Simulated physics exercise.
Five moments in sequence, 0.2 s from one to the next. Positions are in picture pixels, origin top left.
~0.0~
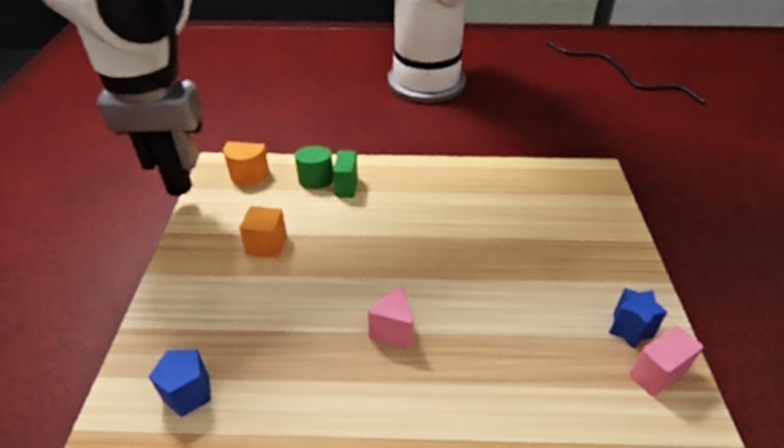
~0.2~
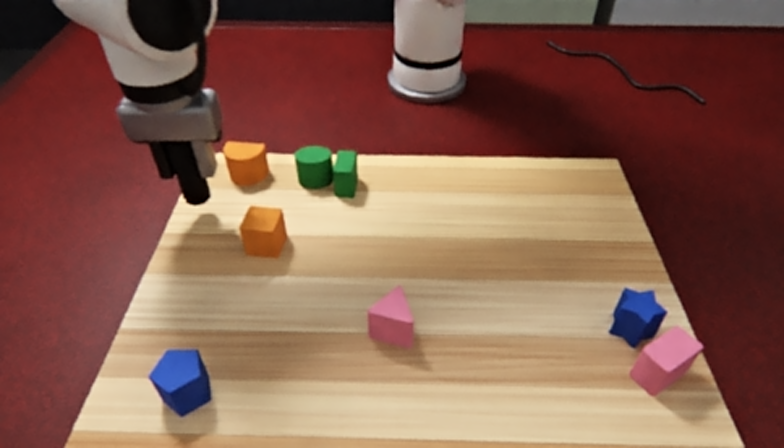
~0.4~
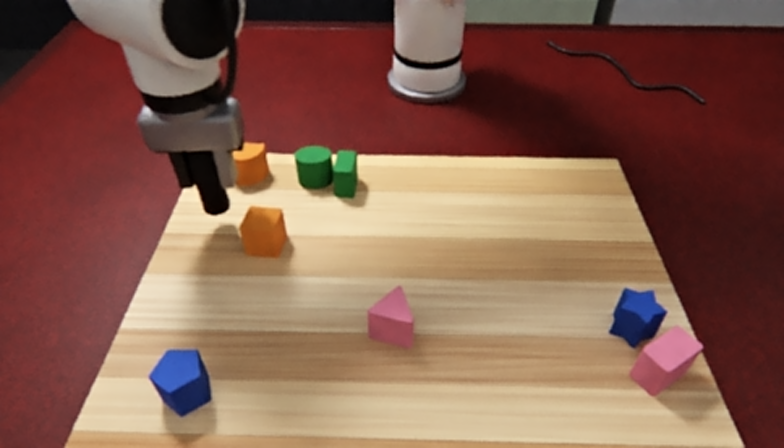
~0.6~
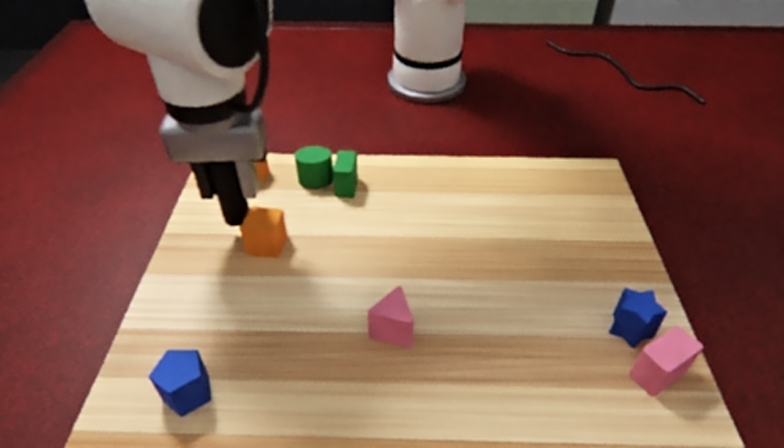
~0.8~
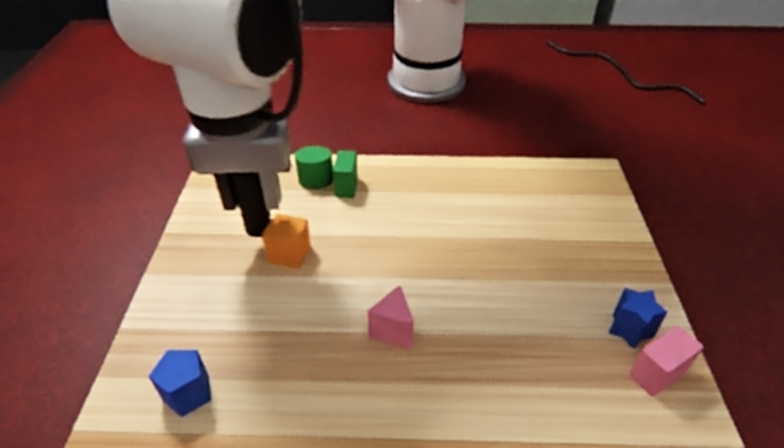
White robot arm with a dark tip moving right across a wooden board, nudging an orange block slightly to the right.
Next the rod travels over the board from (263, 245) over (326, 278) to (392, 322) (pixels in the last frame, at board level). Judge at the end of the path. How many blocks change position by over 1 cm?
Answer: Two blocks.
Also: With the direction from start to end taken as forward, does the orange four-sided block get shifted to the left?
I expect so.
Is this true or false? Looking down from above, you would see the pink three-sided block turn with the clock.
True
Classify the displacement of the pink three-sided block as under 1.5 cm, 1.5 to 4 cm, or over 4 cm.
It will move between 1.5 and 4 cm.
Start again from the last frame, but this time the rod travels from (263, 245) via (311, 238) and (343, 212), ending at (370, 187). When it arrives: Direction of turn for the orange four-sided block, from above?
Looking down, it rotates clockwise.
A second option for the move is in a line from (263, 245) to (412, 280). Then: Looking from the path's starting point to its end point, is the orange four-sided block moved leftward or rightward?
The orange four-sided block is shifted sideways to the right, facing along the path from start to end.
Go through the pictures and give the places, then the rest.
Rod's lower end at (180, 189); orange four-sided block at (261, 218); pink three-sided block at (394, 306), in the first picture.
Rod at (198, 199); blocks still, in the second picture.
Rod at (218, 208); blocks still, in the third picture.
Rod at (238, 219); blocks still, in the fourth picture.
Rod at (259, 230); orange four-sided block at (285, 227); pink three-sided block at (394, 306), in the fifth picture.
On the path given first. One third of the way, rod at (304, 250); orange four-sided block at (333, 247).
Two thirds of the way, rod at (347, 277); orange four-sided block at (381, 265), turned 30° anticlockwise.
At the end, rod at (392, 306); orange four-sided block at (408, 269), turned 60° anticlockwise; pink three-sided block at (408, 317), turned 20° clockwise.
